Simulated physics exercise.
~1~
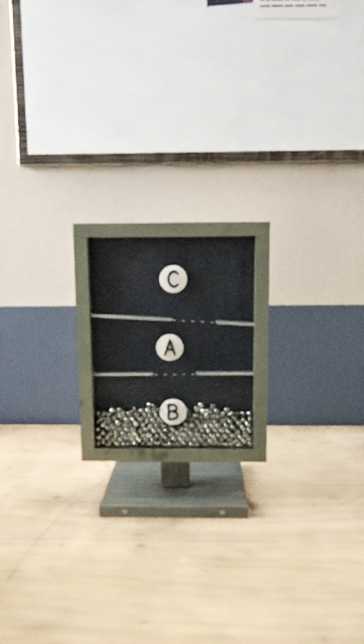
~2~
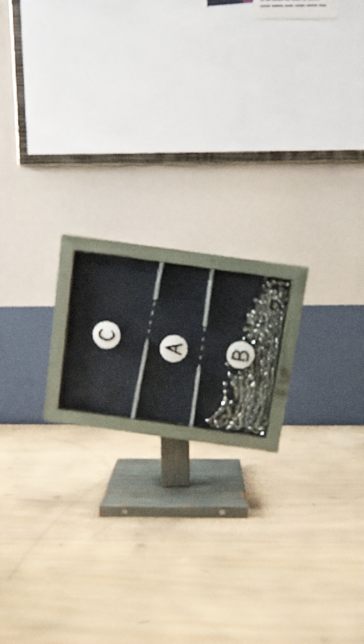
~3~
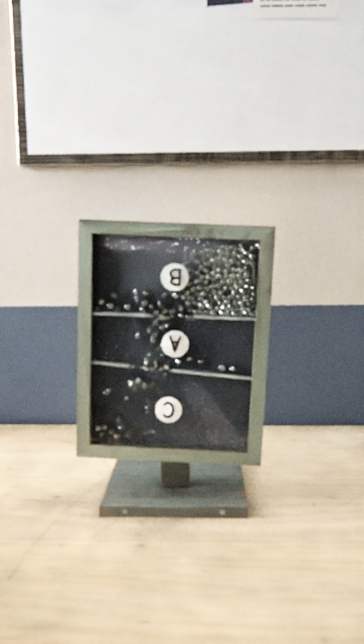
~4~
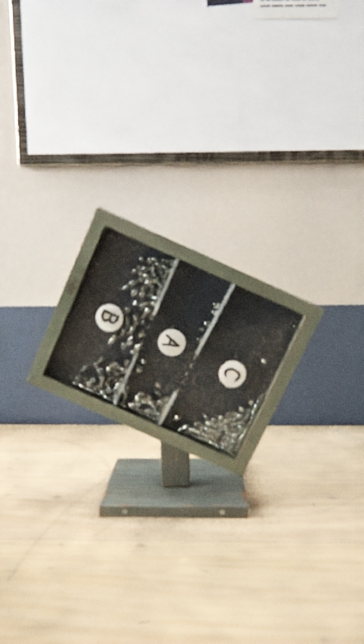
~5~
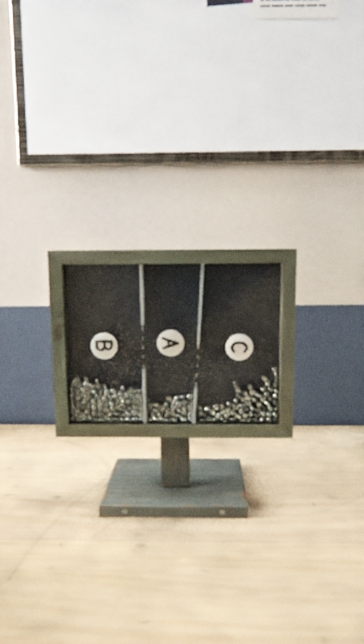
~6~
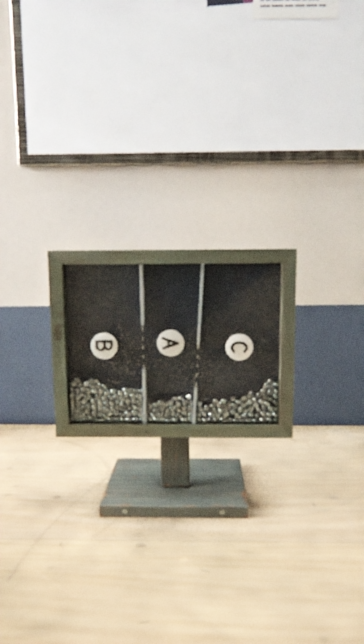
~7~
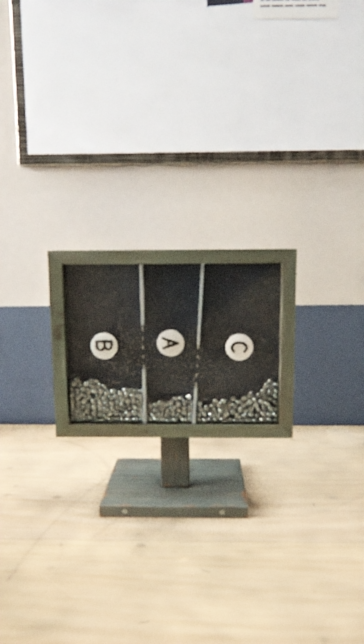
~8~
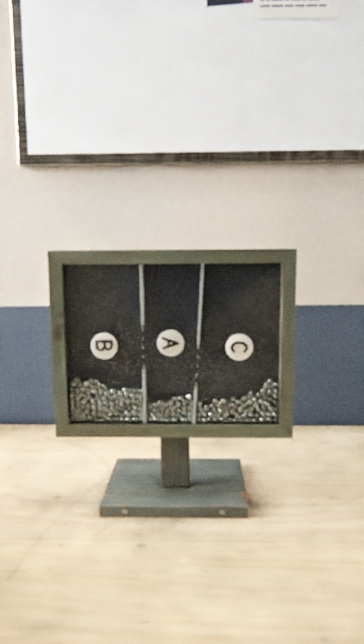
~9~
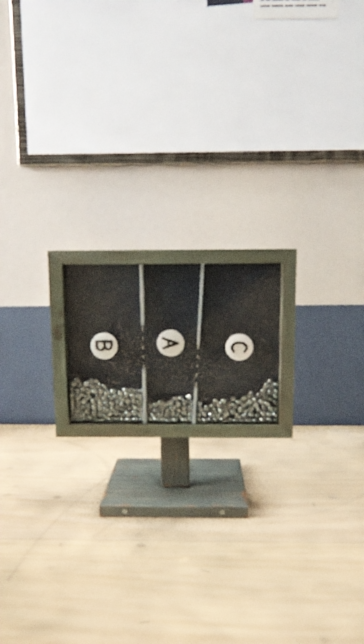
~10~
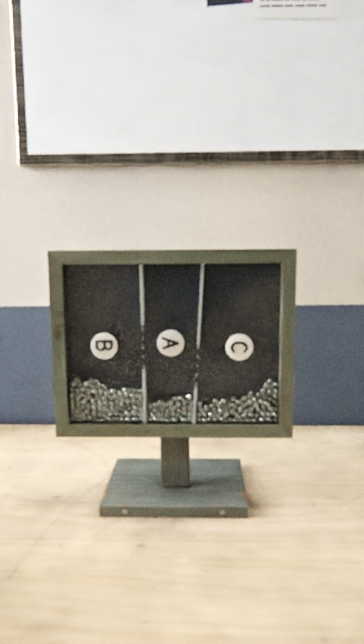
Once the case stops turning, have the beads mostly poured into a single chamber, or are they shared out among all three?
They are shared out among all three. Chambers A, B and C each hold a moderate part of the beads, and none has most of them or is left nearly empty.
